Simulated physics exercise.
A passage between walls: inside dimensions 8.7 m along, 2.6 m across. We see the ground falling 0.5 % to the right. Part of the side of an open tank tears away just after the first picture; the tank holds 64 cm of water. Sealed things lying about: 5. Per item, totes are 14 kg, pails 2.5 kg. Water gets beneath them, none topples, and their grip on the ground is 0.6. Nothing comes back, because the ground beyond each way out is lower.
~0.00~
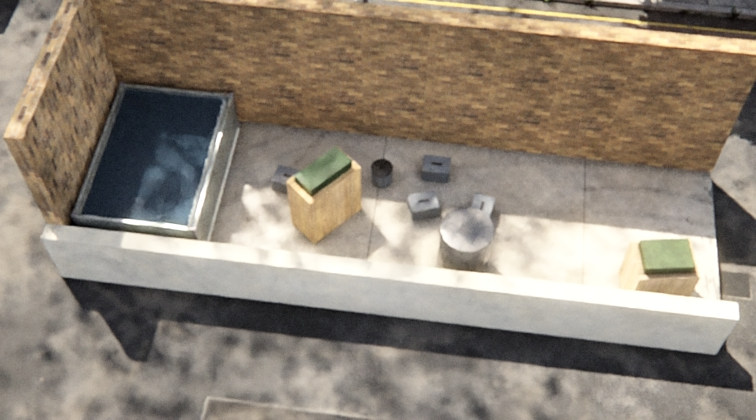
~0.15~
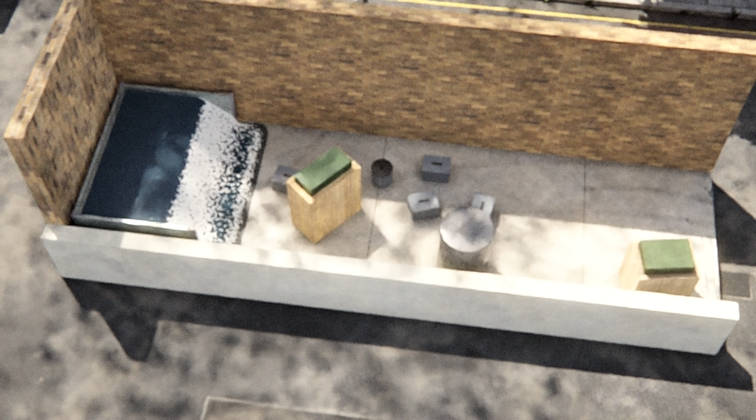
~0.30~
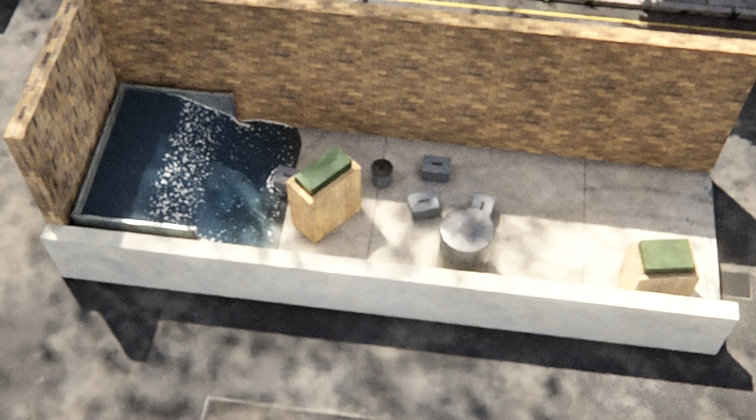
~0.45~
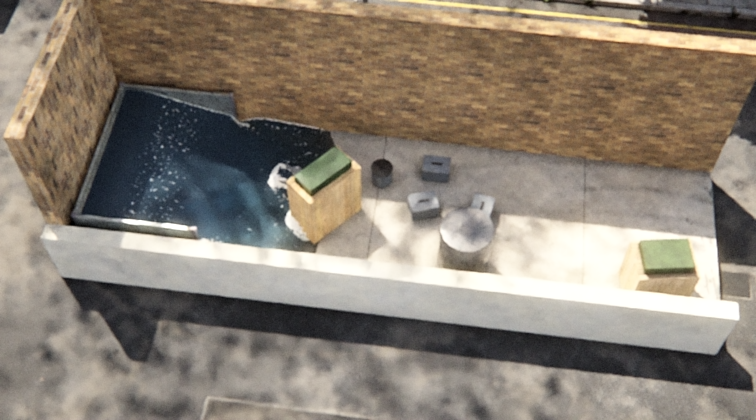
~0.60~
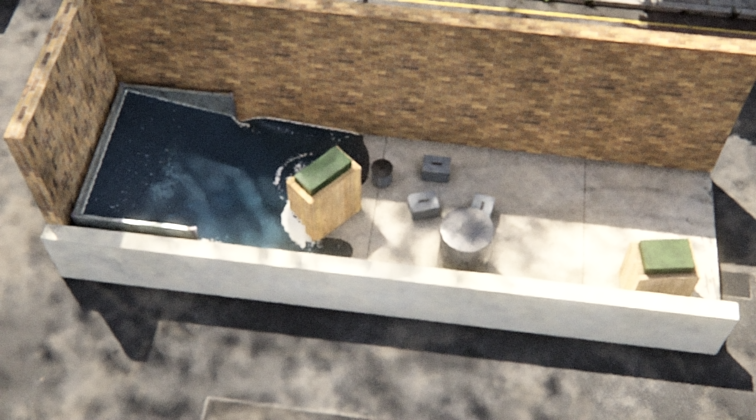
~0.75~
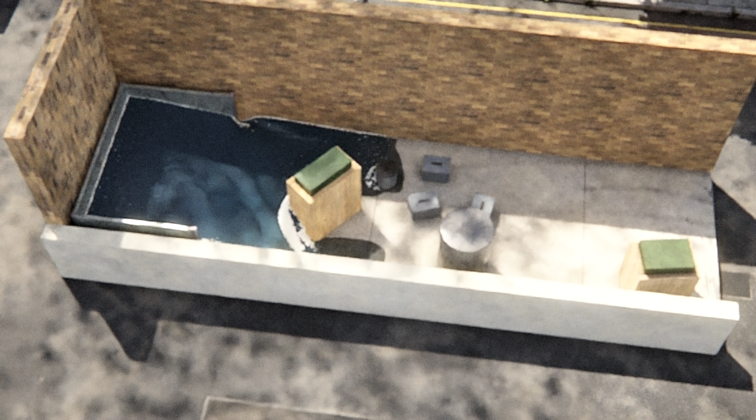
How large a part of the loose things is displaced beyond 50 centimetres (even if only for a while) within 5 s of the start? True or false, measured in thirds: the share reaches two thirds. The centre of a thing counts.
True.
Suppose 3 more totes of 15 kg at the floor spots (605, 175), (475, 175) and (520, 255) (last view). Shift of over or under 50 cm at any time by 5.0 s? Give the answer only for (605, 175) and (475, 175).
Beyond, then beyond.
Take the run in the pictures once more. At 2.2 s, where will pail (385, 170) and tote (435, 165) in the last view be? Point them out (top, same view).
Somewhere around (485, 184) and (544, 199).
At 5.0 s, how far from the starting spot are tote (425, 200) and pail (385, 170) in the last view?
So the first one has shifted 80 cm and the other is washed out.
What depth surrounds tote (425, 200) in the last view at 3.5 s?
I'd say some 15 cm.
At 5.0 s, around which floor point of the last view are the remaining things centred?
(525, 259).
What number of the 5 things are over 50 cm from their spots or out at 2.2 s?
I count 3.
After 1.1 s 2 of 5 are over 50 cm from their spots; 0 afloat.
After 2.2 s 3 of 5 are over 50 cm from their spots; 2 afloat.
After 3.5 s 4 of 5 are over 50 cm from their spots; 2 afloat.
After 5.0 s 5 of 5 are over 50 cm from their spots, and 5 have been at some point; 0 afloat.
